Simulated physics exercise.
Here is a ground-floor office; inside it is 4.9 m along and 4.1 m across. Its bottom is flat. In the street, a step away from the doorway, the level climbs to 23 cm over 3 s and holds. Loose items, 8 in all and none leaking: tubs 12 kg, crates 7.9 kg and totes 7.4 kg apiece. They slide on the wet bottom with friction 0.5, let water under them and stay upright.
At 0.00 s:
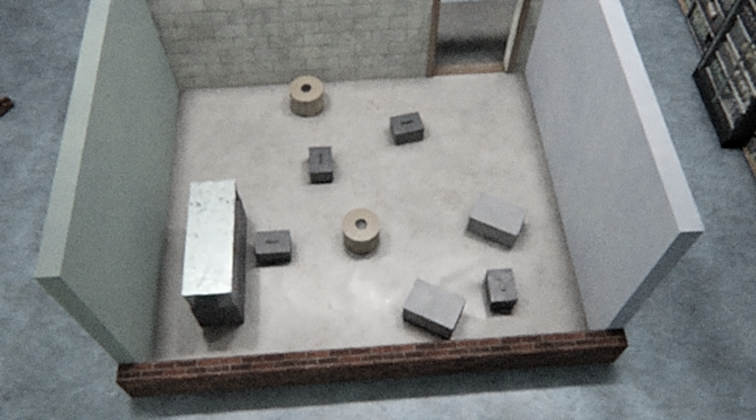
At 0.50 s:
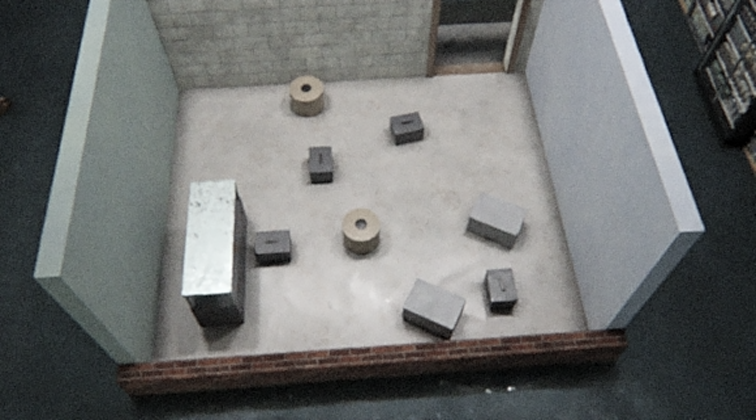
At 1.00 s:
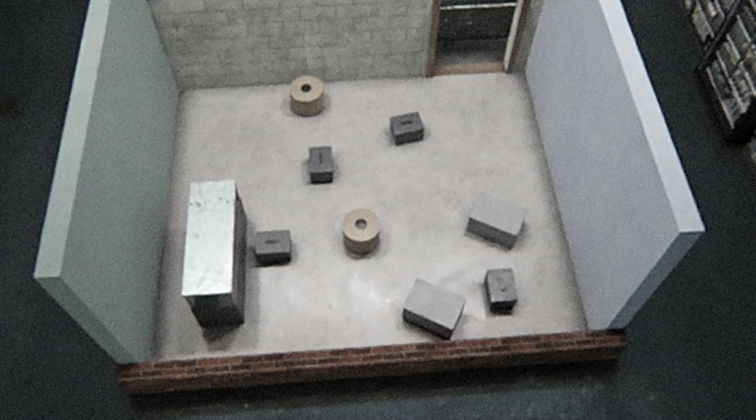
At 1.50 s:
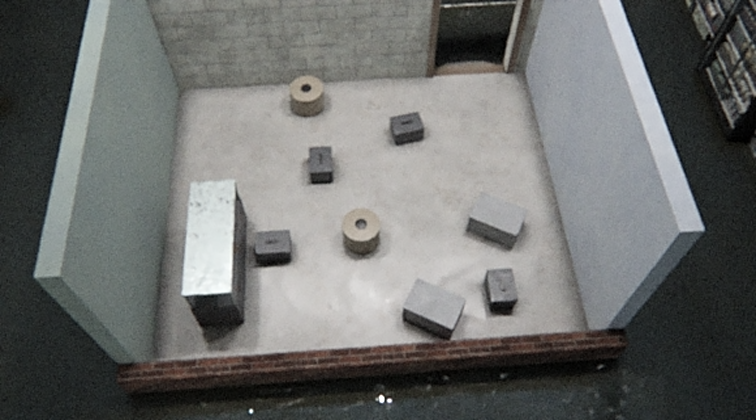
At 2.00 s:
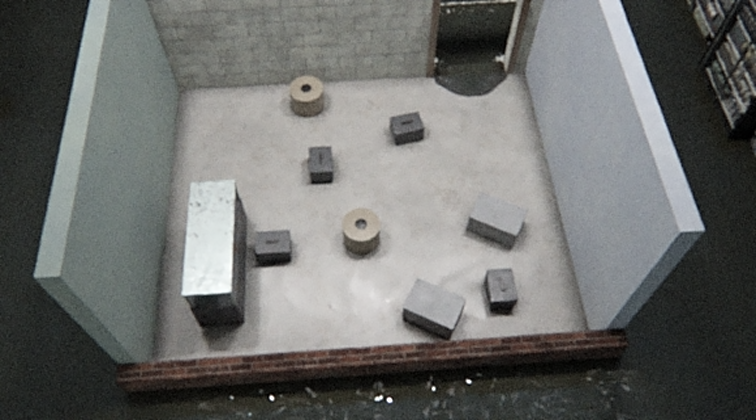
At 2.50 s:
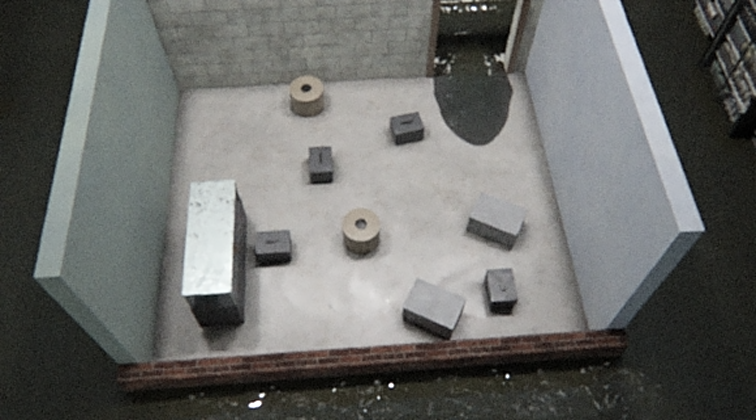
Ground-floor office with scattered boxes sitting still as dark water spreads around the outside walls, then creeps in through the doorway.
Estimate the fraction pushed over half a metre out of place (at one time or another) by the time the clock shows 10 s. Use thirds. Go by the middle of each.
That comes to one to two thirds.
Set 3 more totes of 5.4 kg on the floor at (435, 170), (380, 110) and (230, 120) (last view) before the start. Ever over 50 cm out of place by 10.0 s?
In turn: More, under, less.
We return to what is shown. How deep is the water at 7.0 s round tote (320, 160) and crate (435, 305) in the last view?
Roughly 1 and 8 cm.
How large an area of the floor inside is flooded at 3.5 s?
About 4.0 m2.
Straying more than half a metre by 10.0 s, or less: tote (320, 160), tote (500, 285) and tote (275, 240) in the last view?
In turn: Less, past it, past it.
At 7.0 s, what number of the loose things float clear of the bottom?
3 of them.
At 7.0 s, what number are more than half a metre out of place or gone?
I count 3.
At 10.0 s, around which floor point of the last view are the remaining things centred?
Near (316, 204).
After 3.5 s 0 of 8 are over 50 cm from their spots; 0 afloat.
After 4.5 s 0 of 8 are over 50 cm from their spots; 0 afloat.
After 7.0 s 3 of 8 are over 50 cm from their spots; 3 afloat.
After 10.0 s 4 of 8 are over 50 cm from their spots, and 4 have been at some point; 3 afloat.
